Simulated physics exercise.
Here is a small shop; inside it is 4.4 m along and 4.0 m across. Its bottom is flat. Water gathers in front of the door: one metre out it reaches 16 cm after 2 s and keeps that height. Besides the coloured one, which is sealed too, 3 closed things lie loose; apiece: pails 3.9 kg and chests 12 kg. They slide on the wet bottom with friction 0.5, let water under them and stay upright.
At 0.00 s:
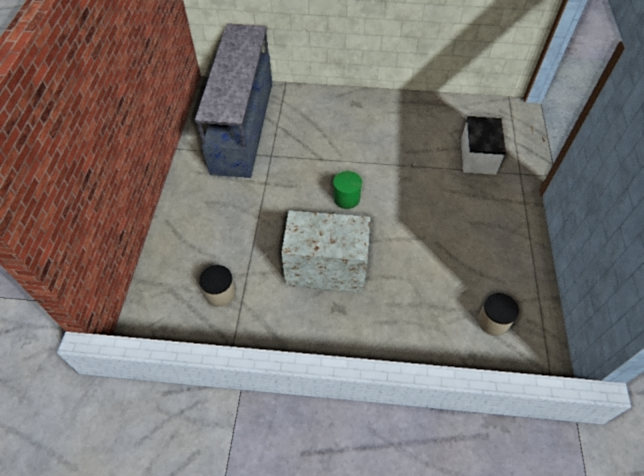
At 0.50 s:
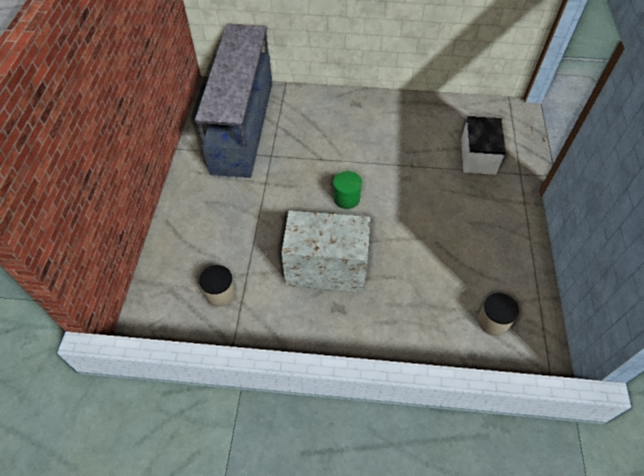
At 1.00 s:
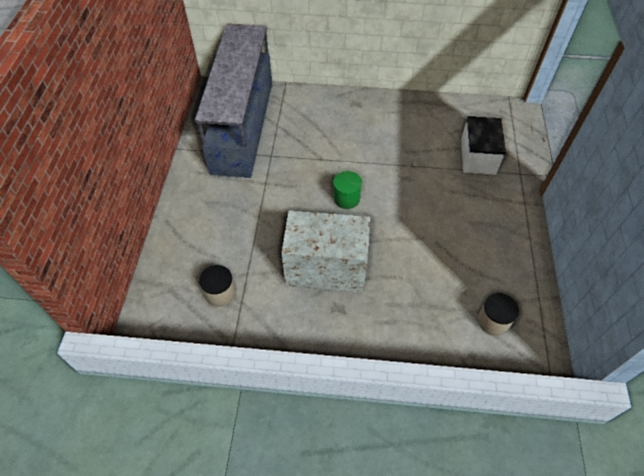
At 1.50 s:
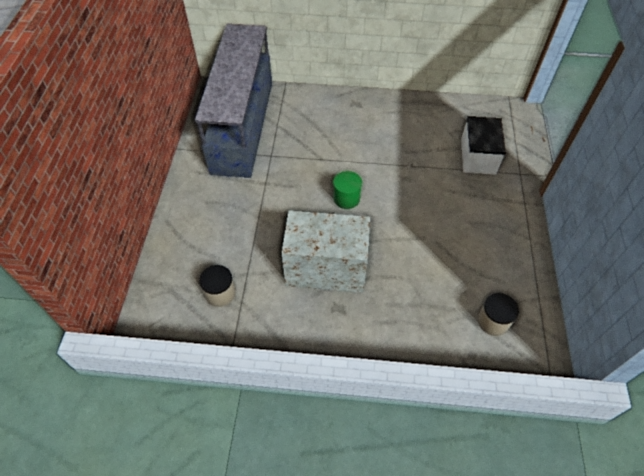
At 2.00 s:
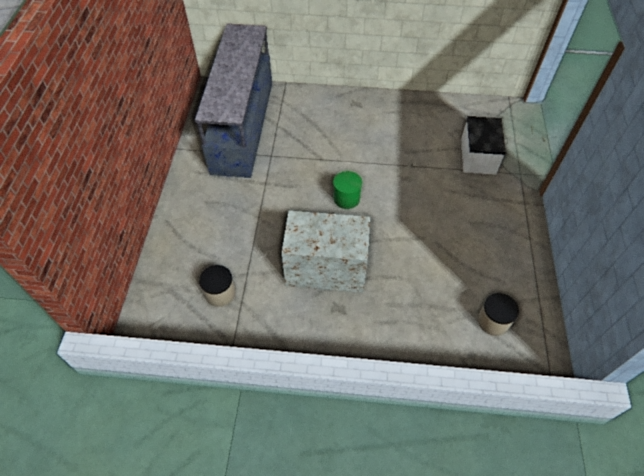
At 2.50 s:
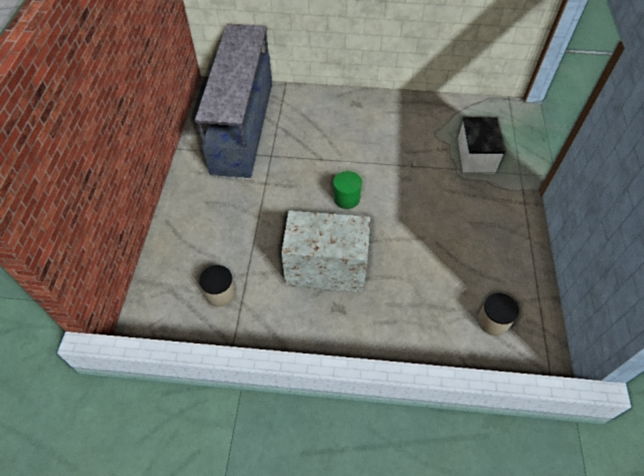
Small walled shop with green water spreading over the ground outside, then creeping in at the back-right doorway, the green pail staying still.
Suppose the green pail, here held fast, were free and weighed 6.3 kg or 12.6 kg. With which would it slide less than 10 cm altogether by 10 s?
Verdict: Only the larger load is enough.
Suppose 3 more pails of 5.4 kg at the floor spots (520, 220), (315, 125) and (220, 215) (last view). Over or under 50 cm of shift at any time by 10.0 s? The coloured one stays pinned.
In turn: Short of it, past it, short of it.
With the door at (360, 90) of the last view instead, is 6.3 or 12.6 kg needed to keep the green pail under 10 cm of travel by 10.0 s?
In that case only the larger load is enough.
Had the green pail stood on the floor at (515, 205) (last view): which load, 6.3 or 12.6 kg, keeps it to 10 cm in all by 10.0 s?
Either load holds.
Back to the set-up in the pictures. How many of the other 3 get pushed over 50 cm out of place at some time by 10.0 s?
That makes 2.
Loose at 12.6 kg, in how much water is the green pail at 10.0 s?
Roughly 9 cm.
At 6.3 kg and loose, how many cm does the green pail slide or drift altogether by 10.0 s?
About 100 cm.
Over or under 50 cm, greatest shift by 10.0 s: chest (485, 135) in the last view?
Answer: Over.
After 3.5 s the green pail would be 0 cm from its start with 6.3 kg and 0 cm from its start with 12.6 kg; 0 cm of water round it then.
After 4.5 s the green pail would be 3 cm from its start with 6.3 kg and 1 cm from its start with 12.6 kg; 2 cm of water round it then.
After 7.0 s the green pail would be 8 cm from its start with 6.3 kg and 1 cm from its start with 12.6 kg; 6 cm of water round it then.
After 10.0 s the green pail would be 82 cm from its start with 6.3 kg and 1 cm from its start with 12.6 kg; 9 cm of water round it then.
